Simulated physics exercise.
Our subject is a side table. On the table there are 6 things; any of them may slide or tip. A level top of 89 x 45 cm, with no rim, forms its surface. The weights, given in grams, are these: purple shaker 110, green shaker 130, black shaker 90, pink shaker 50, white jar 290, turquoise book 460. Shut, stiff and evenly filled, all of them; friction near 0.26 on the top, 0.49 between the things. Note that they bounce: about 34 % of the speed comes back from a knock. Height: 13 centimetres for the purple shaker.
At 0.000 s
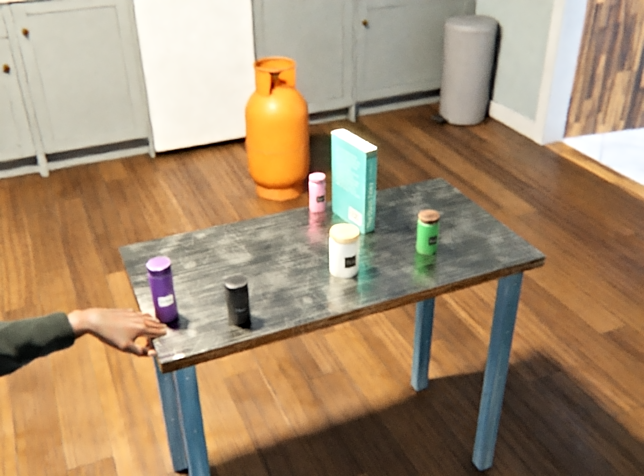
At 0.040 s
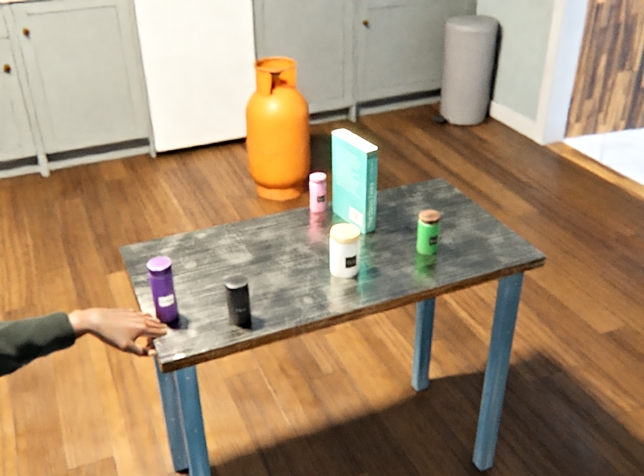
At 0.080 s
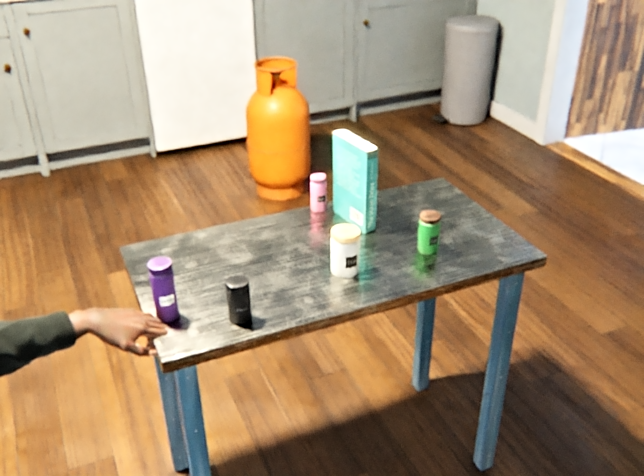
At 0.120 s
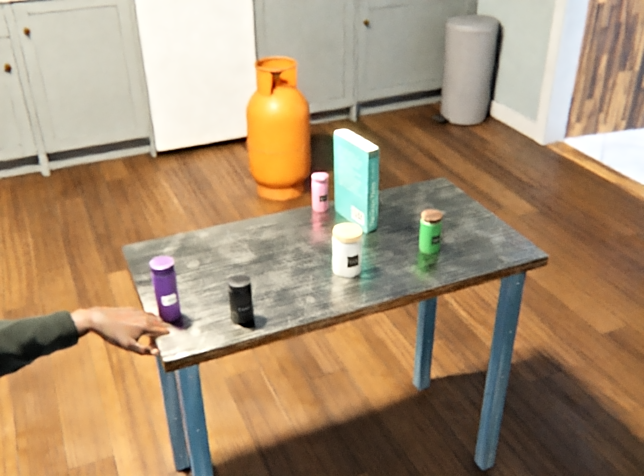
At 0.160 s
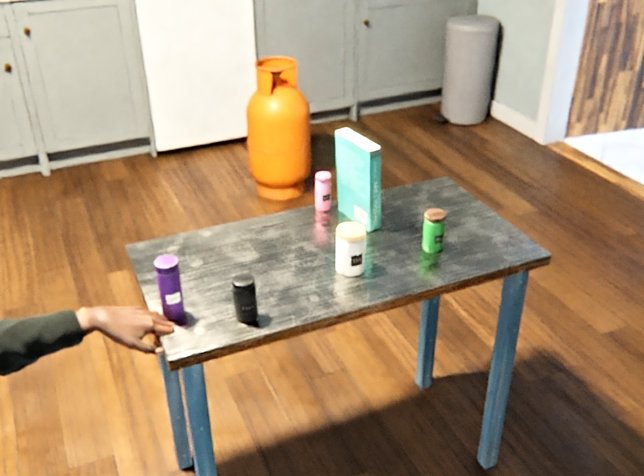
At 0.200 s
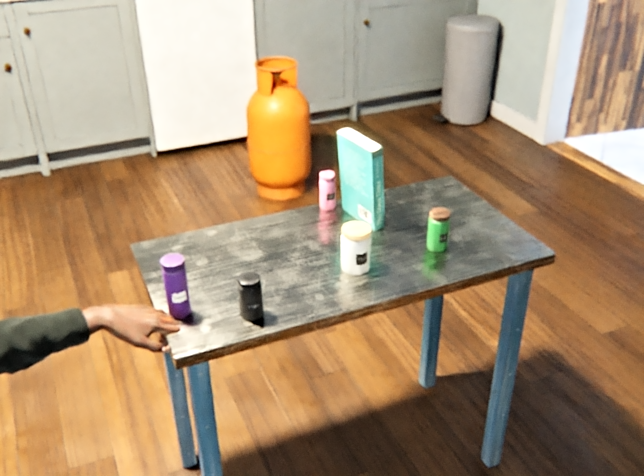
In a kitchen, a hand at the left corner of a small table nudged it slightly to the right, and the shakers, white jar and turquoise book on top shifted along with it.
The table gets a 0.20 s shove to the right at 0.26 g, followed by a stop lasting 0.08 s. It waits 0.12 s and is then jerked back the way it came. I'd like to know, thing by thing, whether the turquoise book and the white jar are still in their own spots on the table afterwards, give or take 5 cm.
The turquoise book is no longer there. The white jar is still there.
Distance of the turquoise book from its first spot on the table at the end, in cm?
The shift is close to 13 cm.
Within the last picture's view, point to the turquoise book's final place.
You'll find it at about (381, 203).
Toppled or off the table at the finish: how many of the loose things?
It adds up to 1.
After 0.40 s, table shifted 7 cm; turquoise book 9° off upright near (375, 177); white jar moved 2 cm near (384, 241); purple shaker moved 2 cm.
After 0.70 s, table shifted 1 cm; turquoise book 38° off upright near (378, 179); white jar moved 2 cm near (358, 248); purple shaker moved 3 cm.
After 0.80 s, turquoise book on its side near (380, 200).
In the end (1.4 s), toppled on the table, turquoise book; the other 5 under 5 cm from the start. At the end, from the last picture's camera, turquoise book near (381, 203), white jar near (345, 251).
